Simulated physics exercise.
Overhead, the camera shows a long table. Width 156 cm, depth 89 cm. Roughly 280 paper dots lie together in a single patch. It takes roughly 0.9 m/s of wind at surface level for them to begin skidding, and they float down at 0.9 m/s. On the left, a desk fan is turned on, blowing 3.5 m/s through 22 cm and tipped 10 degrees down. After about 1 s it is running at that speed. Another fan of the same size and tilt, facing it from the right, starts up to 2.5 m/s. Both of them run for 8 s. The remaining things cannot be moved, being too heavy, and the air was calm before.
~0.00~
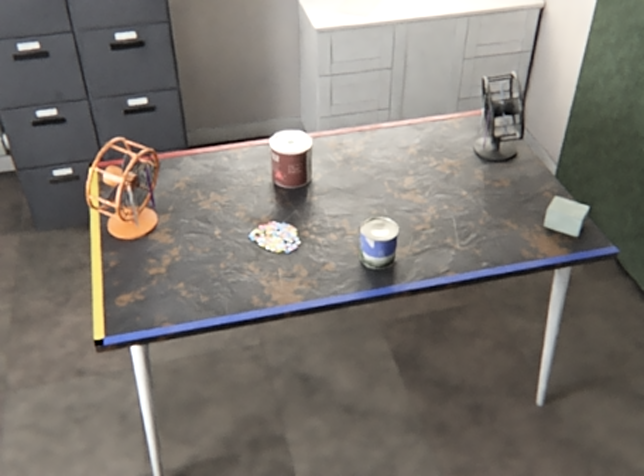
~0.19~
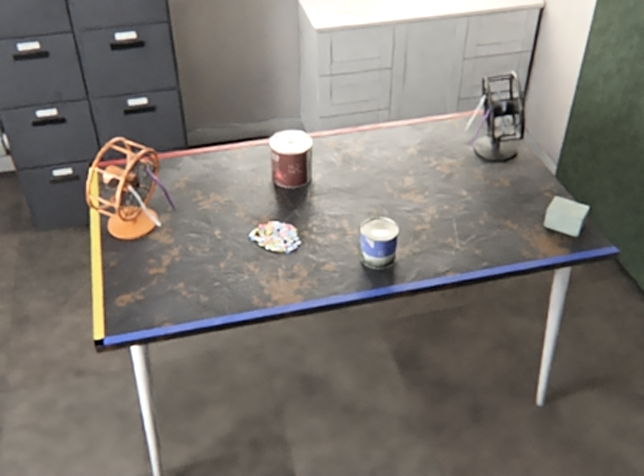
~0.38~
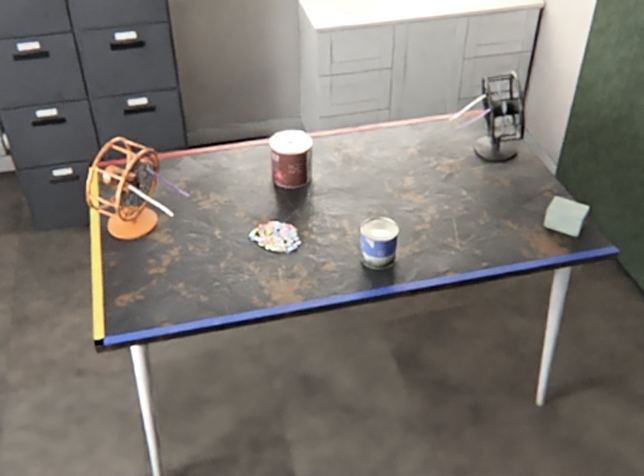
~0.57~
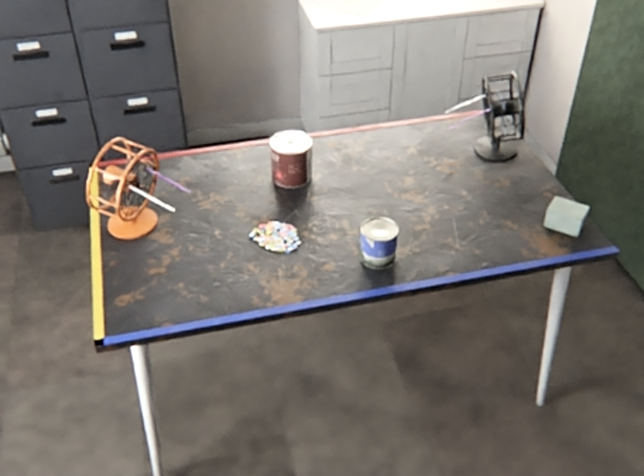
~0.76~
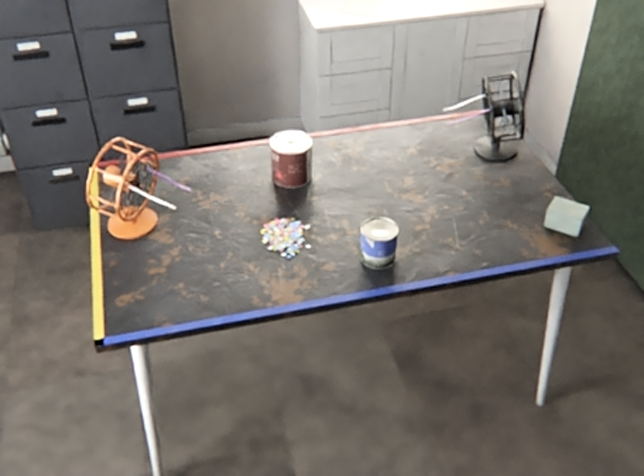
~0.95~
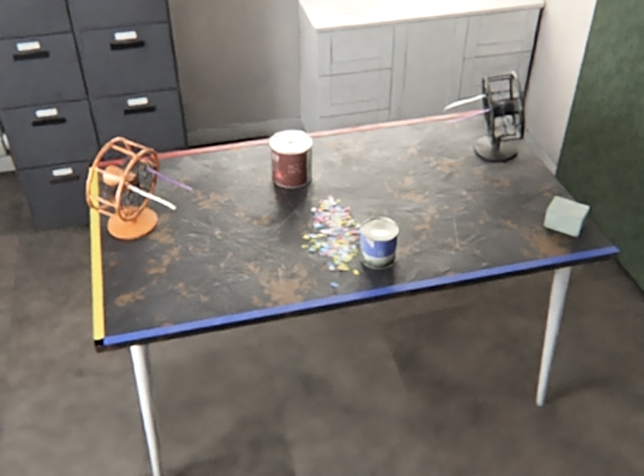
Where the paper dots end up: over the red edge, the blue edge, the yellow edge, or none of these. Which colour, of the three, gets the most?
The blue edge gets most.
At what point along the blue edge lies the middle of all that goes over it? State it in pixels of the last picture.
The middle crossing sits close to (564, 262) in the last picture.
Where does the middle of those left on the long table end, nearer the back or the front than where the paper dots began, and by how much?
Net drift is to the rear by close to 5 cm.
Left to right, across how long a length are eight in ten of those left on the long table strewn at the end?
Roughly 40 cm from left to right.
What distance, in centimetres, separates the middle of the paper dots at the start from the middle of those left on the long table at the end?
Distance: Approx. 90 cm.
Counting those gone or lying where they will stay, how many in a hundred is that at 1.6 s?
10 %.
After 1.6 s the count stands so, 0 % are over the yellow edge, 0 % over the red edge and 9 % over the blue edge; the middle of those left on the top is near (506, 199).
After 2.6 s the count stands so, 0 % are over the yellow edge, 0 % over the red edge and 22 % over the blue edge; the middle of those left on the top is near (527, 206).
After 4.4 s the count stands so, 0 % are over the yellow edge, 0 % over the red edge and 34 % over the blue edge; the middle of those left on the top is near (545, 190).
After 8.0 s, at the end, 0 % are over the yellow edge, 0 % over the red edge and 35 % over the blue edge; the middle of those left on the top is near (545, 190).
